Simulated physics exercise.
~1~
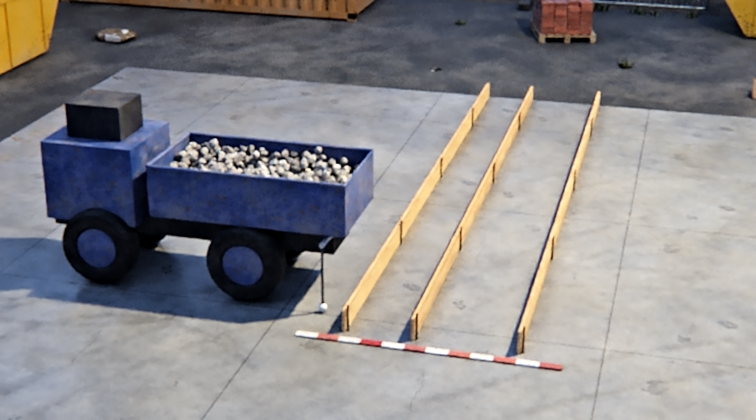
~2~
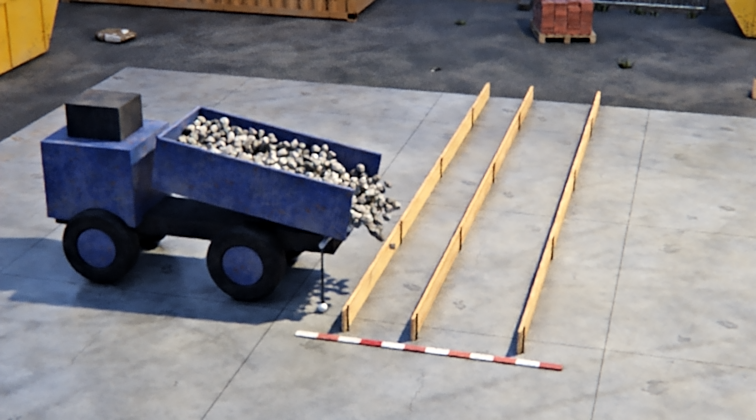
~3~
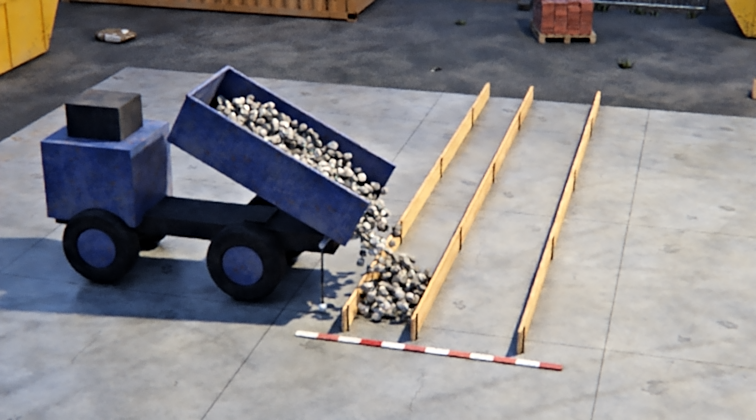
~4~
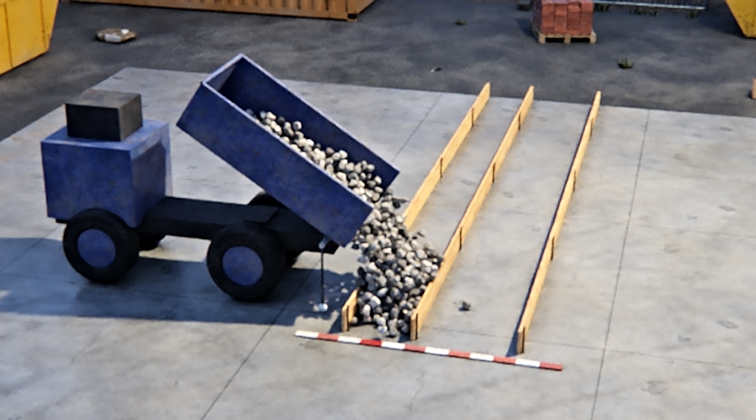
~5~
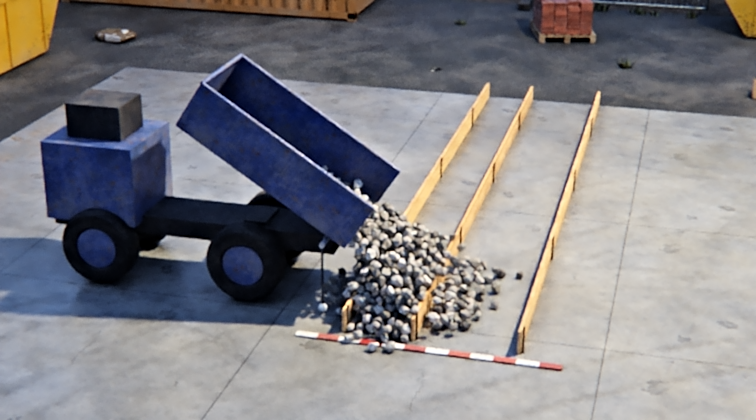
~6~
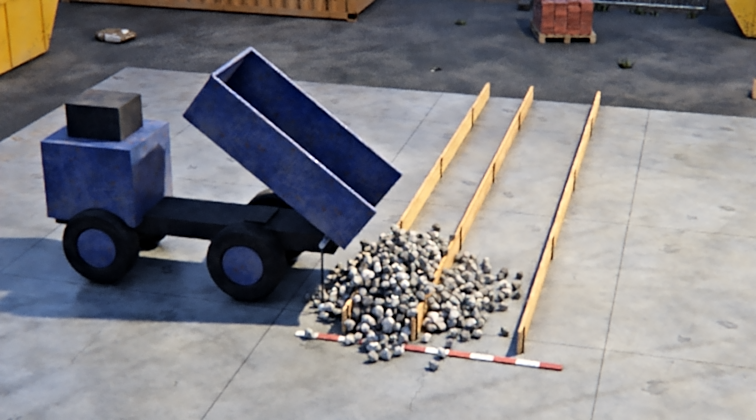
In a concrete yard, a blue truck tips out its stones, which spread across low boards.
